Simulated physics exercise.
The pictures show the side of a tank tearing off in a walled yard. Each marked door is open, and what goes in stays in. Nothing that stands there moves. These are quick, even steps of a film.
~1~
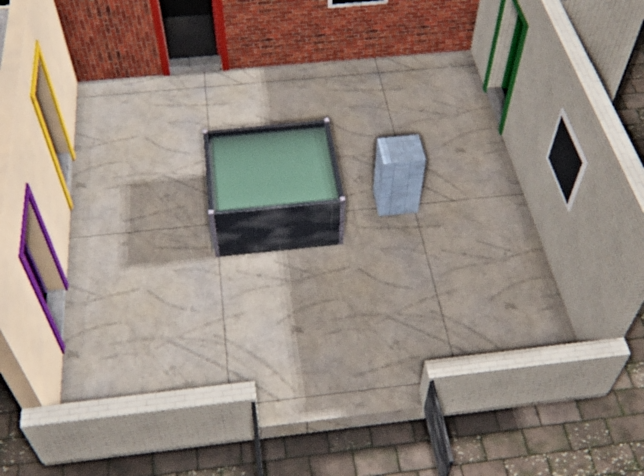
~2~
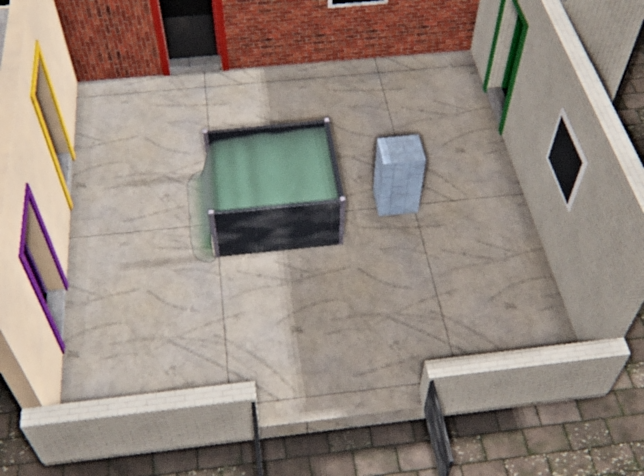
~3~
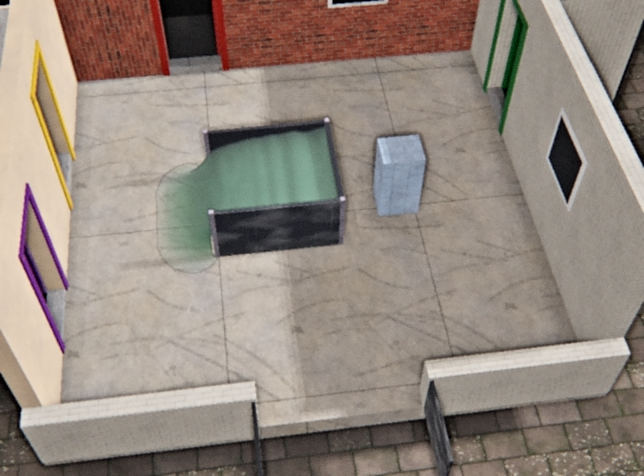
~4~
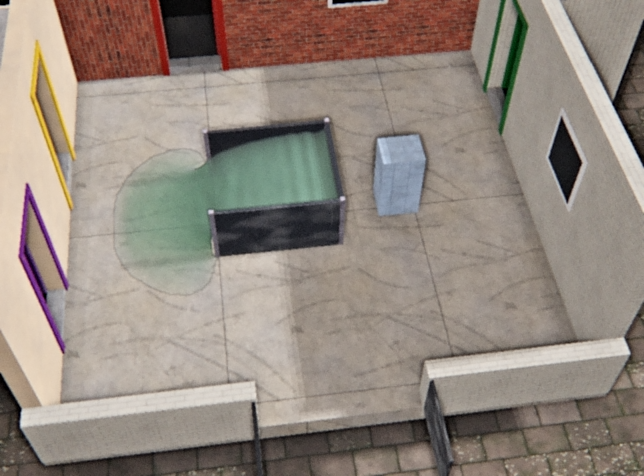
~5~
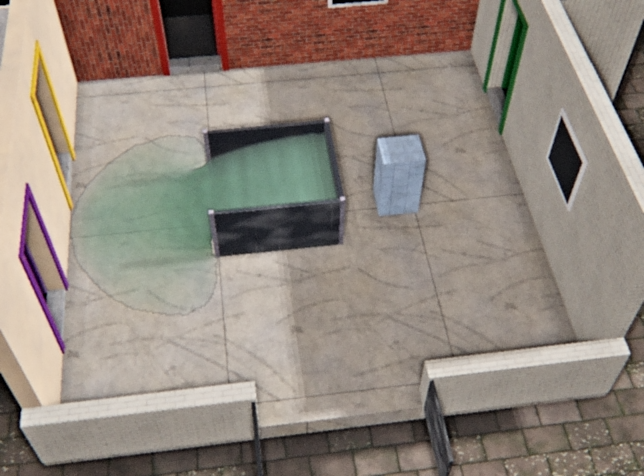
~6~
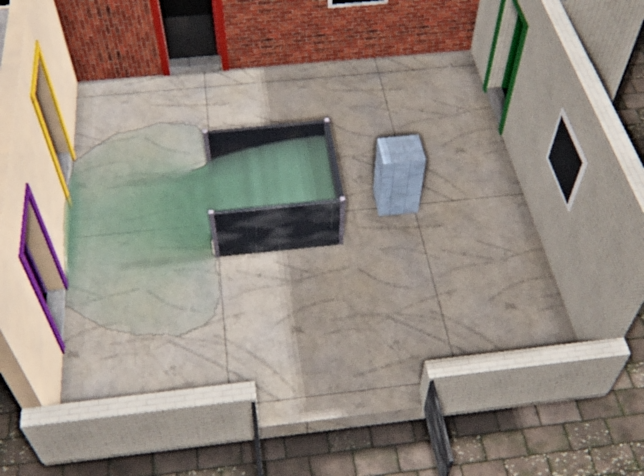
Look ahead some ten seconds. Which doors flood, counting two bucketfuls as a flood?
The purple door floods; the yellow door floods; the red door holds within the limit; the green door holds within the limit.
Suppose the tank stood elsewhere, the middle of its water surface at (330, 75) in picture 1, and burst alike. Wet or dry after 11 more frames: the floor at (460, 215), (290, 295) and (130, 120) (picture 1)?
One after the other: Clear, not flooded, flooded.
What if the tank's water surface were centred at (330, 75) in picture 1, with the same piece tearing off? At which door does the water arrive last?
The green one.
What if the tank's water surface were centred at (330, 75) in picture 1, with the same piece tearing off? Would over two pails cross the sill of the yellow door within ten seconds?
One by one: Yellow goes over.
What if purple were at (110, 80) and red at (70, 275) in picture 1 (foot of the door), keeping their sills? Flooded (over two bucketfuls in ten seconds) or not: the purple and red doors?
Purple is over, red passes that mark.
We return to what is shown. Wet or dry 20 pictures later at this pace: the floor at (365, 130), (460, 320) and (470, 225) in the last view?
In turn: Free of water, not flooded, no water.
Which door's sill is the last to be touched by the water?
It is the green-painted one.
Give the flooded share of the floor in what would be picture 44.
Some 95 per cent.
A moment on, water covers 25 % of the floor; the purple door over two buckets in, the yellow door over two buckets in, the red door not reached, the green door not reached.
Next, water covers 25 % of the floor; the purple door far over two buckets in, the yellow door far over two buckets in, the red door not reached, the green door not reached.
Then, water covers 50 % of the floor; the purple door far over two buckets in, the yellow door far over two buckets in, the red door wet at the sill, nothing in, the green door not reached.
Later, water covers 95 % of the floor; the purple door far over two buckets in, the yellow door far over two buckets in, the red door wet at the sill, nothing in, the green door wet at the sill, nothing in.
In the end, water covers 100 % of the floor; the purple door far over two buckets in, the yellow door far over two buckets in, the red door wet at the sill, nothing in, the green door wet at the sill, nothing in.
